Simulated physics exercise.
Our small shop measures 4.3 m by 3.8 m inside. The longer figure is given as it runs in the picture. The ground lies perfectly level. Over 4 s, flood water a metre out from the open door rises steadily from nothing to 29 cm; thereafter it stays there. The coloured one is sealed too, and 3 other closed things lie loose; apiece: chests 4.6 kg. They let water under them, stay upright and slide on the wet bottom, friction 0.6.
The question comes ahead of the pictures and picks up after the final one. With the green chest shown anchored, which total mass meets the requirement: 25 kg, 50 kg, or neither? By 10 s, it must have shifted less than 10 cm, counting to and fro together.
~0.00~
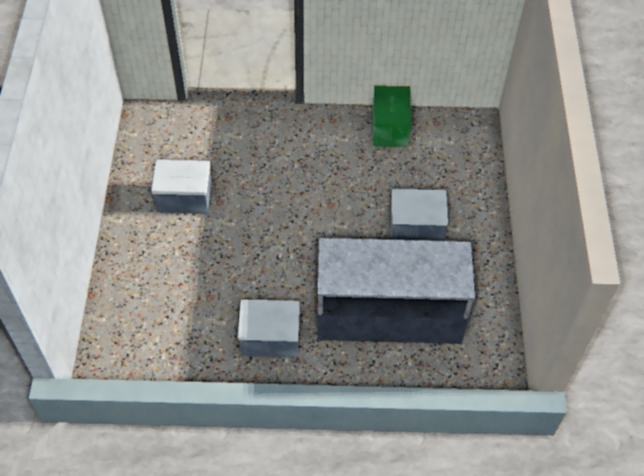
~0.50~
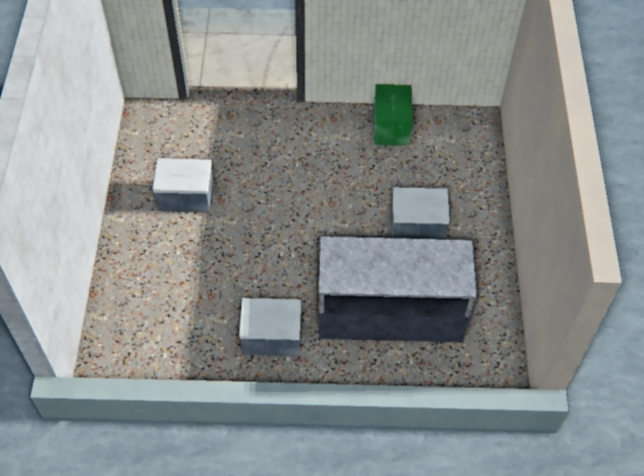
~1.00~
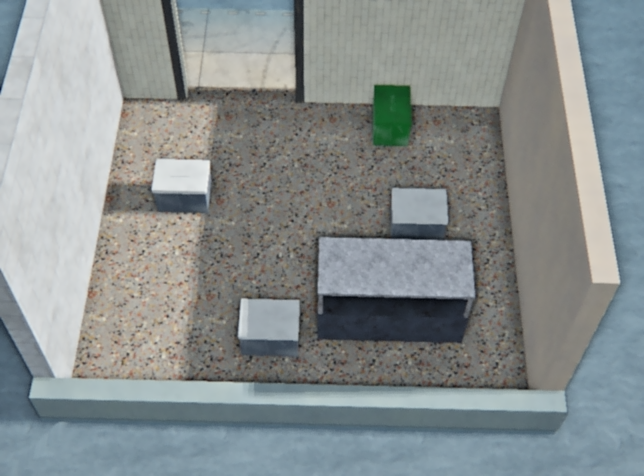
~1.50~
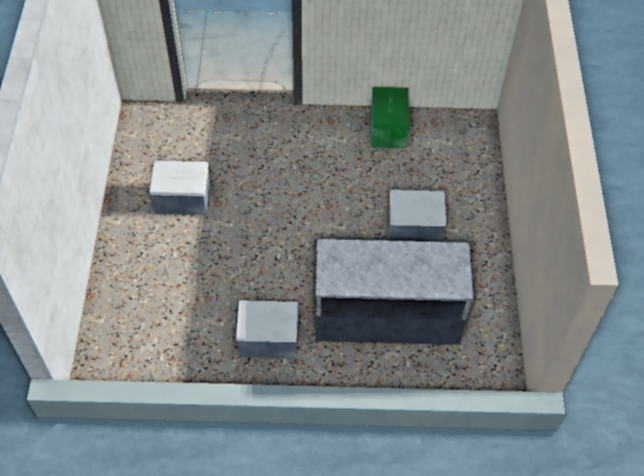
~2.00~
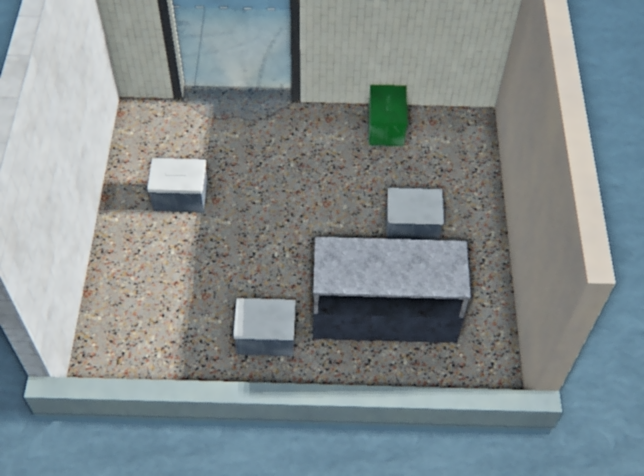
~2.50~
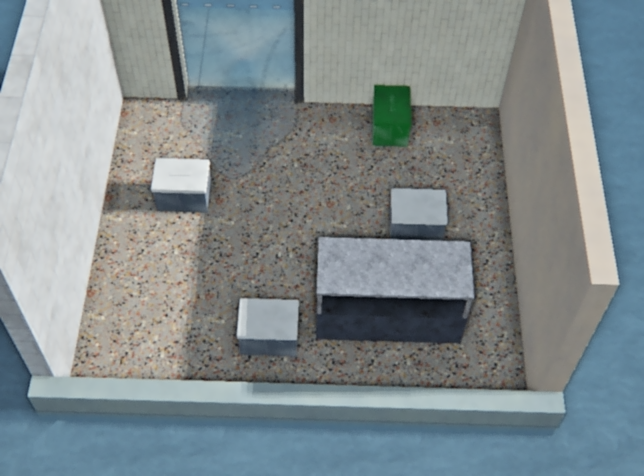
The answer is 25 kg already.
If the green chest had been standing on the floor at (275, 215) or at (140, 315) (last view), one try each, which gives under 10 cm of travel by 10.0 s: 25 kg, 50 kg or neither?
Log: Try 1 the heavier pick is required; try 2 the heavier pick is required.
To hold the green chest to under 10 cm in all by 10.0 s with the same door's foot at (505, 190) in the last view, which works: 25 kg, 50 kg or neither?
Just the heavy one.
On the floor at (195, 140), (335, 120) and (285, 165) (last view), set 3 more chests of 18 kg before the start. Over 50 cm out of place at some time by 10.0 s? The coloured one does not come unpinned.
In turn: Past it, under, over.
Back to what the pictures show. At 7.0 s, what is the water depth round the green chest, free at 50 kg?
Around 0 cm.
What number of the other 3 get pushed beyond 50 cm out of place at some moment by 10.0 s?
Answer: 3.
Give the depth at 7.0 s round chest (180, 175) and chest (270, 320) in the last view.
Depth approx. 20 cm / 5 cm.
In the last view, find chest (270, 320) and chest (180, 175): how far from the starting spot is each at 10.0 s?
Respectively 200 and 200 centimetres.
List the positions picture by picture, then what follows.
The green chest at (393, 104), on the bottom; water covers 0.0 m2; 0 of 4 have shifted, in the first frame.
The green chest at (394, 103) rests on the ground; water covers 0.0 m2; 0 of 4 have shifted, in the second frame.
The green chest at (393, 104), on the bottom; 0.0 m2 under water; 0 of 4 have shifted, in the third frame.
The green chest at (391, 105), on the bottom; water covers 0.0 m2; 0 of 4 have shifted, in the fourth frame.
The green chest at (389, 103) rests on the ground; 0.3 m2 under water; 0 of 4 have shifted, in the fifth frame.
The green chest at (393, 104) rests on the ground; 1.0 m2 under water; 0 of 4 have shifted, in the sixth frame.
After 3.5 s the green chest would be 0 cm from its start with 25 kg and 0 cm from its start with 50 kg; 0 cm of water round it then.
After 4.5 s the green chest would be 0 cm from its start with 25 kg and 0 cm from its start with 50 kg; 0 cm of water round it then.
After 7.0 s the green chest would be 0 cm from its start with 25 kg and 0 cm from its start with 50 kg; 0 cm of water round it then.
After 10.0 s the green chest would be 1 cm from its start with 25 kg and 0 cm from its start with 50 kg; 7 cm of water round it then.
